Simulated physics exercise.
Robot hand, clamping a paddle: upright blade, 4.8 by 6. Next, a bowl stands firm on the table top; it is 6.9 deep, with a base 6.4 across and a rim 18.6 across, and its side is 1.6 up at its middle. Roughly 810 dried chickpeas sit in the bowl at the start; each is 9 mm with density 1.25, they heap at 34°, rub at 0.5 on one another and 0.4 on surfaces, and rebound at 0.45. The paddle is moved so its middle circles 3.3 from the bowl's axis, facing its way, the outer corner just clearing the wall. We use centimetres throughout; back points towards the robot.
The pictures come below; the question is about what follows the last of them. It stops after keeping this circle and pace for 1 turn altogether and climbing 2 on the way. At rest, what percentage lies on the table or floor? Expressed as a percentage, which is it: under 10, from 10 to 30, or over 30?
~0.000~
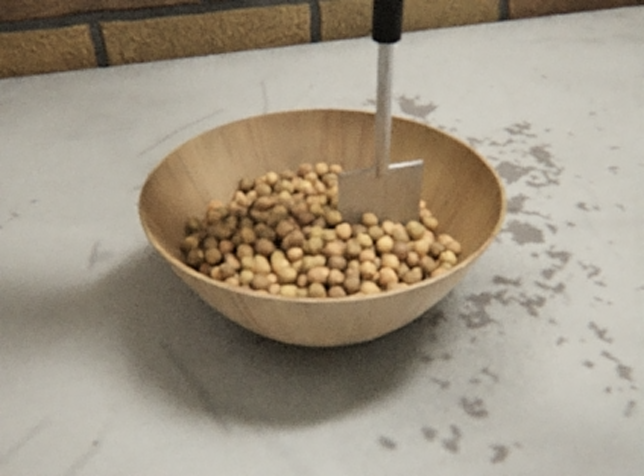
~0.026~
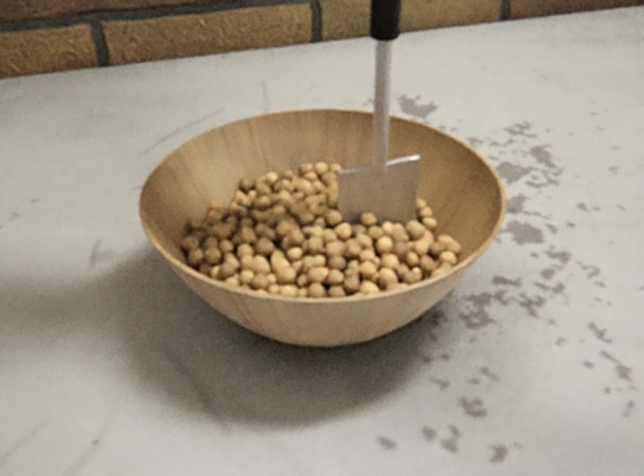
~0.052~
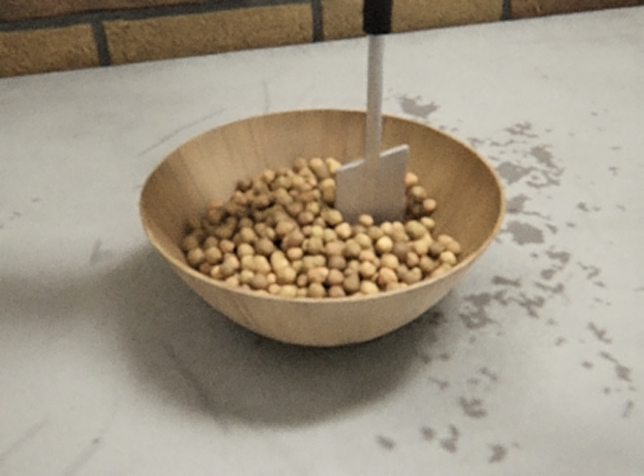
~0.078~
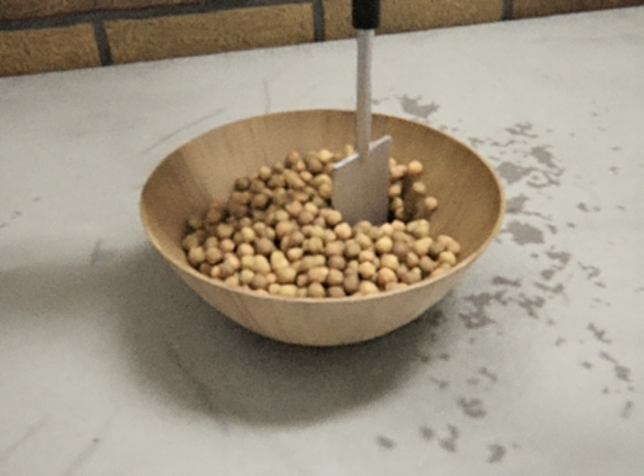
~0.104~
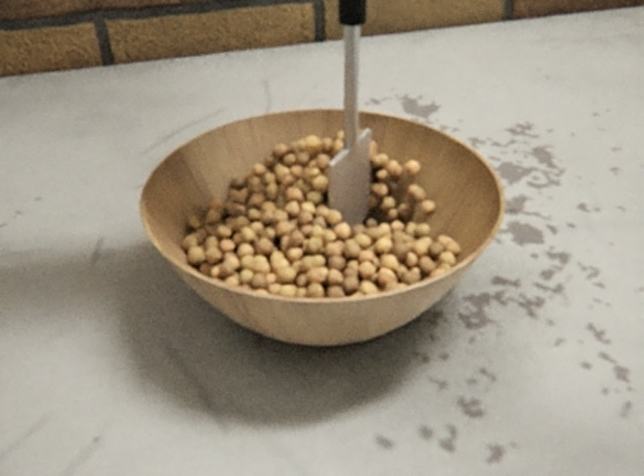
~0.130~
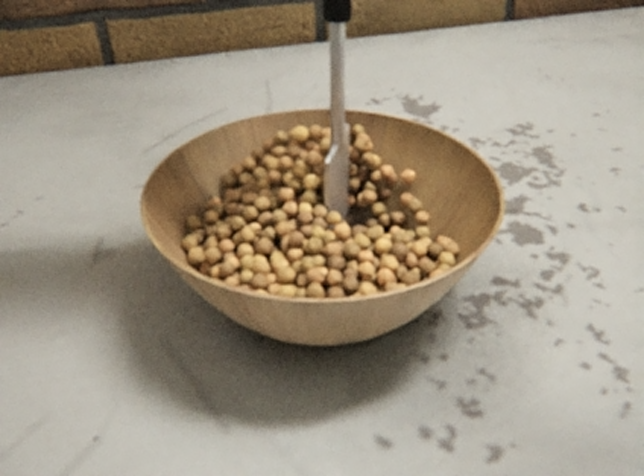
The percentage is under 10.
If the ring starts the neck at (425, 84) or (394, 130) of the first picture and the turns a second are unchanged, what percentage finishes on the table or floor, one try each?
I'd guess some 0 and 5 percent.
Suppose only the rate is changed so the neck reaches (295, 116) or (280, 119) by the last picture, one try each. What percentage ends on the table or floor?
Near 20 in a hundred for the first and near 25 in a hundred for the second.
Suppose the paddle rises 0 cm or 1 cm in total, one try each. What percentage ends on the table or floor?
Near 5 in a hundred, then 5 in a hundred.
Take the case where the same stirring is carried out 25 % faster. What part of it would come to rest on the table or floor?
Then roughly 5 per cent.
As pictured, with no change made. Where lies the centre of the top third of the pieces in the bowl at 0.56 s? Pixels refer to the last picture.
Somewhere around (388, 248), I think.
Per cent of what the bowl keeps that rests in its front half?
I'd put it near 50 per cent.
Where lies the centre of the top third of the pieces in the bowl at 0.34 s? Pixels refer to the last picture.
The top third is centred near (238, 241) in the last picture.
After 0.34 s, 175° round, highest piece 9 above the table; 809 in the bowl, 1 in flight or on the tool.
After 0.56 s, 291° round, highest piece 8 above the table; 797 in the bowl, 7 on the table or floor, 6 in flight or on the tool.
After 0.87 s, 0° round, highest piece 6 above the table; 797 in the bowl, 13 on the table or floor.
After 1.57 s, 0° round, highest piece 6 above the table; 797 in the bowl, 13 on the table or floor.
At rest, 797 in the bowl, 13 on the table or floor. That is 2 % on the table or floor.
